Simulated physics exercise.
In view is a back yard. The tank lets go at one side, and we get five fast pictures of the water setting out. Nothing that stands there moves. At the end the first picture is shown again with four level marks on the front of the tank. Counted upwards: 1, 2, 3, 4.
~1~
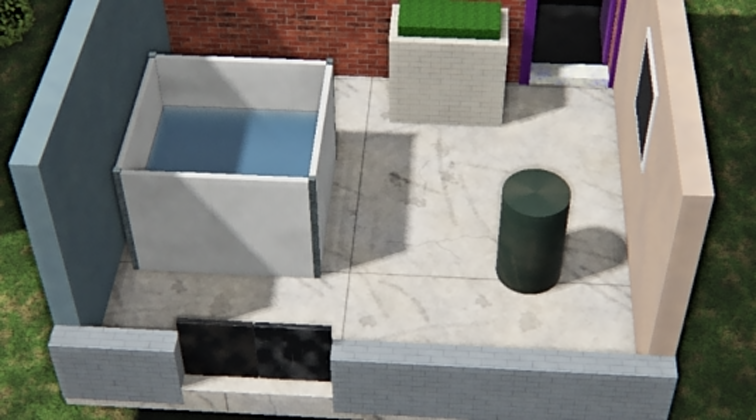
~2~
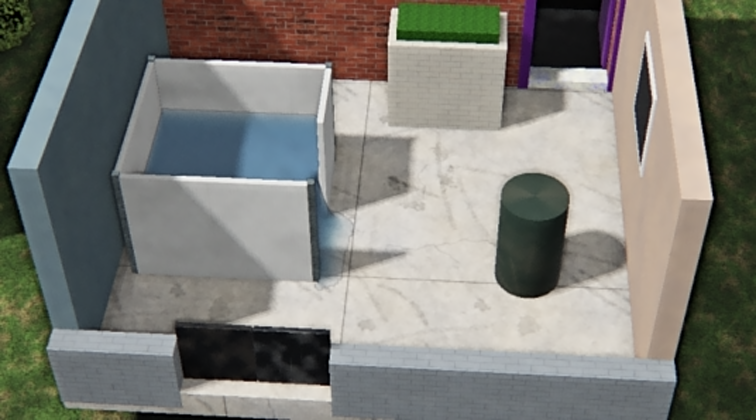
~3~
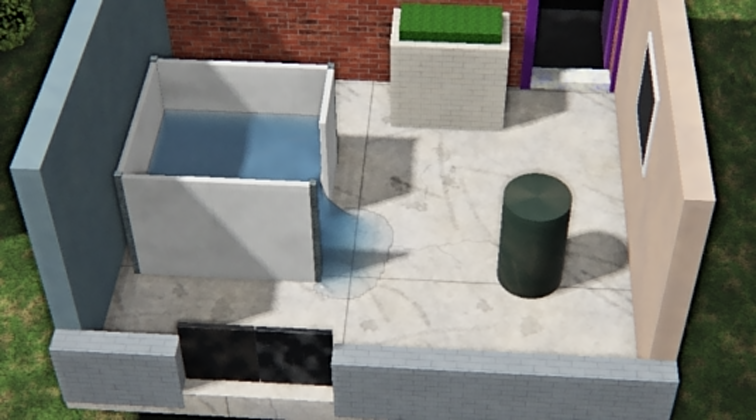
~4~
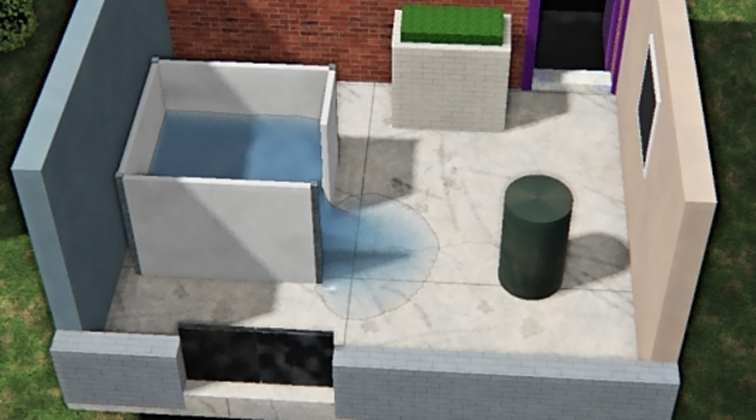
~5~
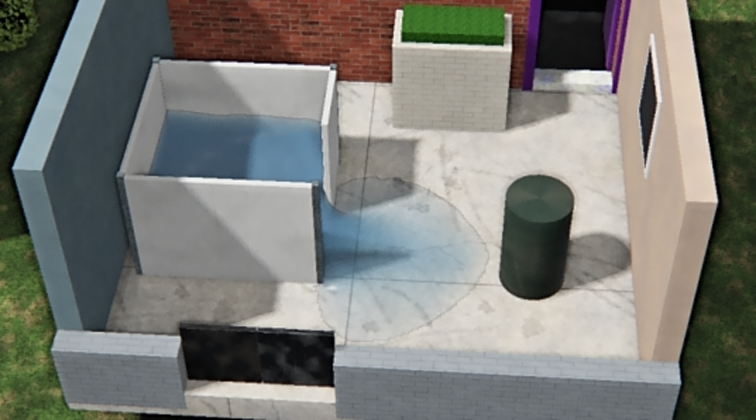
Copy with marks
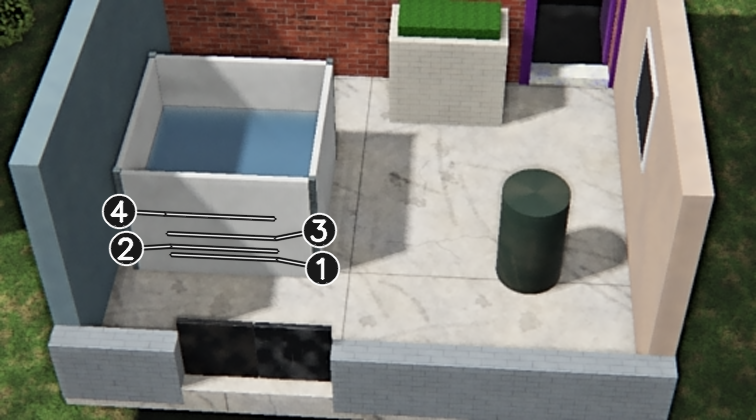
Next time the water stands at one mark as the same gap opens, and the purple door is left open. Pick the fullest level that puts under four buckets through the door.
Level 2.
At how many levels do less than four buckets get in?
Two of them.
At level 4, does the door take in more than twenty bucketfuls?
Yes, clearly.
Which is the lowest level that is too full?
Level 3.
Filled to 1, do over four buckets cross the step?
No, not at all.
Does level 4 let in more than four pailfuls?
Yes, it does.
On the marked copy, 1 at (224, 257); 2 at (223, 248); 3 at (221, 236); 4 at (219, 216); from the bottom up 1, 2, 3, 4.
With 1, nothing gets over.
With 2, a bucket or two gets in.
With 3, about 11 bucketfuls get in.
With 4, dozens of bucketfuls pour in.
